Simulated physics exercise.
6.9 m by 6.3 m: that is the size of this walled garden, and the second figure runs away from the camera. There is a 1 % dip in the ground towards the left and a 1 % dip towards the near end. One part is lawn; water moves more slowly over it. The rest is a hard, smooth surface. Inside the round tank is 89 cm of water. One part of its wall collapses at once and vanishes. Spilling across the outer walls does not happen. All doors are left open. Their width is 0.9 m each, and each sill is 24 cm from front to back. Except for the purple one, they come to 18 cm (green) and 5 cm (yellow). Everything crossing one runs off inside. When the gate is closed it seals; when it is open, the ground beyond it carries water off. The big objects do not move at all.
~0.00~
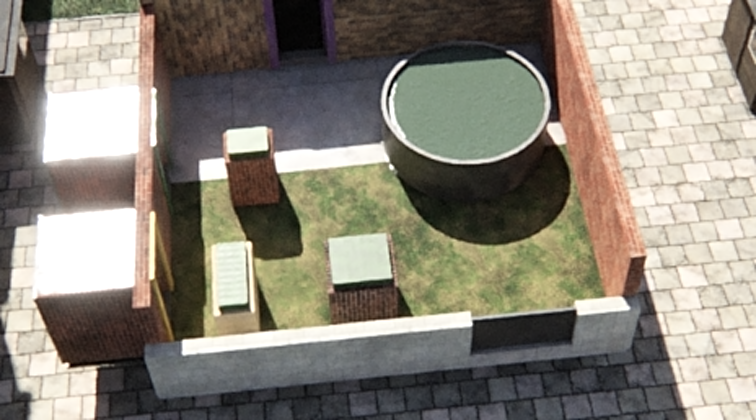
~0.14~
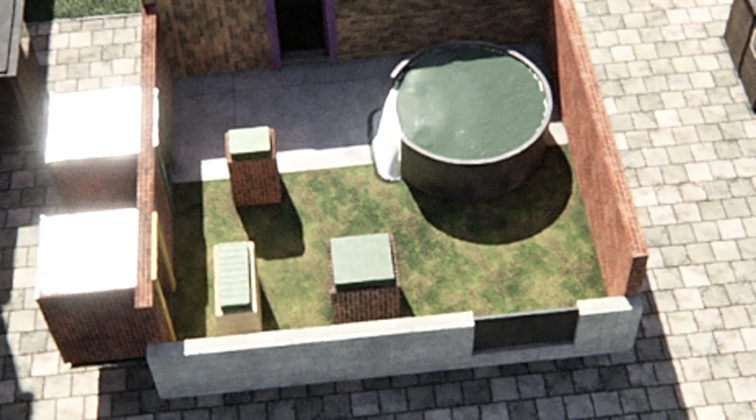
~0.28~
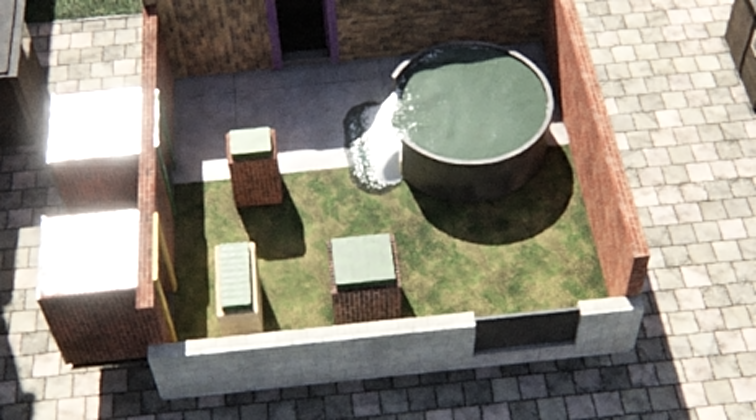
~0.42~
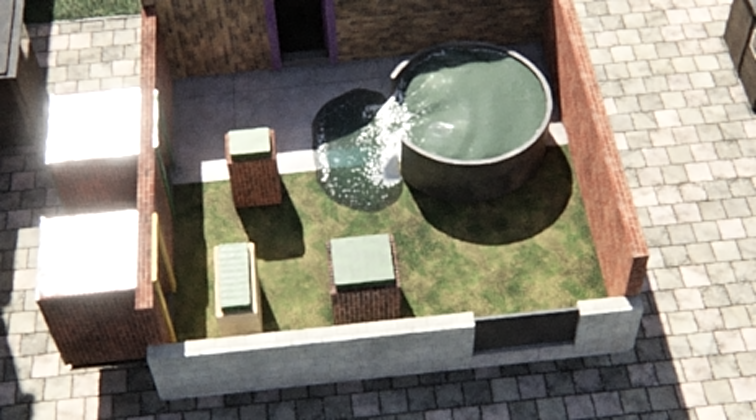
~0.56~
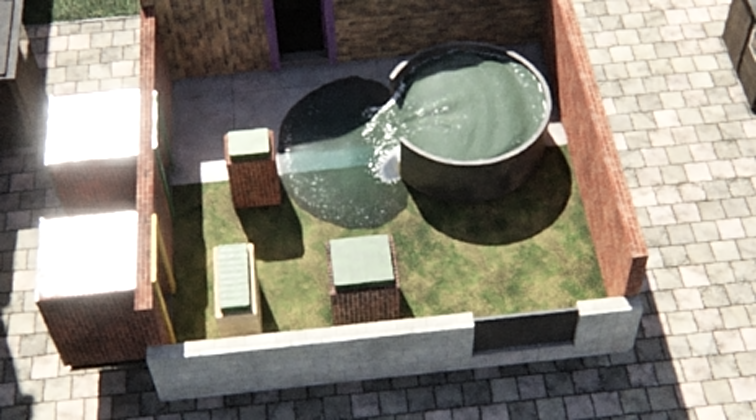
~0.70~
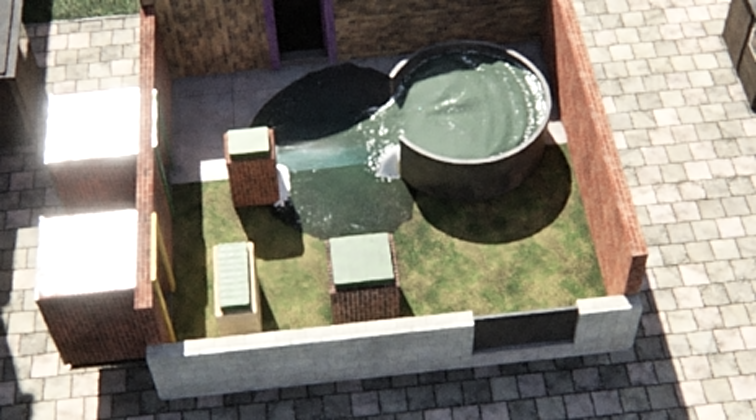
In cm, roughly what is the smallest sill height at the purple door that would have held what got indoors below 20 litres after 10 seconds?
16 cm.
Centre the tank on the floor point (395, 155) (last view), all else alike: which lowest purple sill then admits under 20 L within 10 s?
Then roughly 10.0 cm.
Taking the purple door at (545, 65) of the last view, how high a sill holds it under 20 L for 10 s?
Minimum: Close to 10.0 cm.
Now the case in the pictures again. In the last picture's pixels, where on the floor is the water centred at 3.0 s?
Centre of the water: Approx. (343, 158) px.
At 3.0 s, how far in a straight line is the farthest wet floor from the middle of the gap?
Roughly 5.4 m from the gap.
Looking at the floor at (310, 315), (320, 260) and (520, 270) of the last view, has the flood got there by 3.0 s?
Point by point, the first is awash, the second awash and the third spared.
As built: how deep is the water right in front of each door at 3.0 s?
In cm - green: 27, yellow: 11, purple: 11.
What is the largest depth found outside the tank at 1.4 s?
Around 49 centimetres.
After 1.4 s water covers 40 % of the floor, deepest (49 cm) near (288, 179); 13 cm at the purple door, 0 litres in over its 14 cm sill.
After 3.0 s water covers 60 % of the floor, deepest (42 cm) near (172, 85); 11 cm at the purple door, 3 litres in over its 14 cm sill.
After 10.0 s water covers 100 % of the floor, deepest (21 cm) near (174, 354); 9 cm at the purple door, 43 litres in over its 14 cm sill.
At the purple door as built, the water arrived by 0.9 s and peaked near 21 cm at 4.2 s.
With a sill of 12.5 cm, 66 litres would have come in within the 10 s; with 20 cm, 3 litres. So under 20 litres takes about 16 cm.
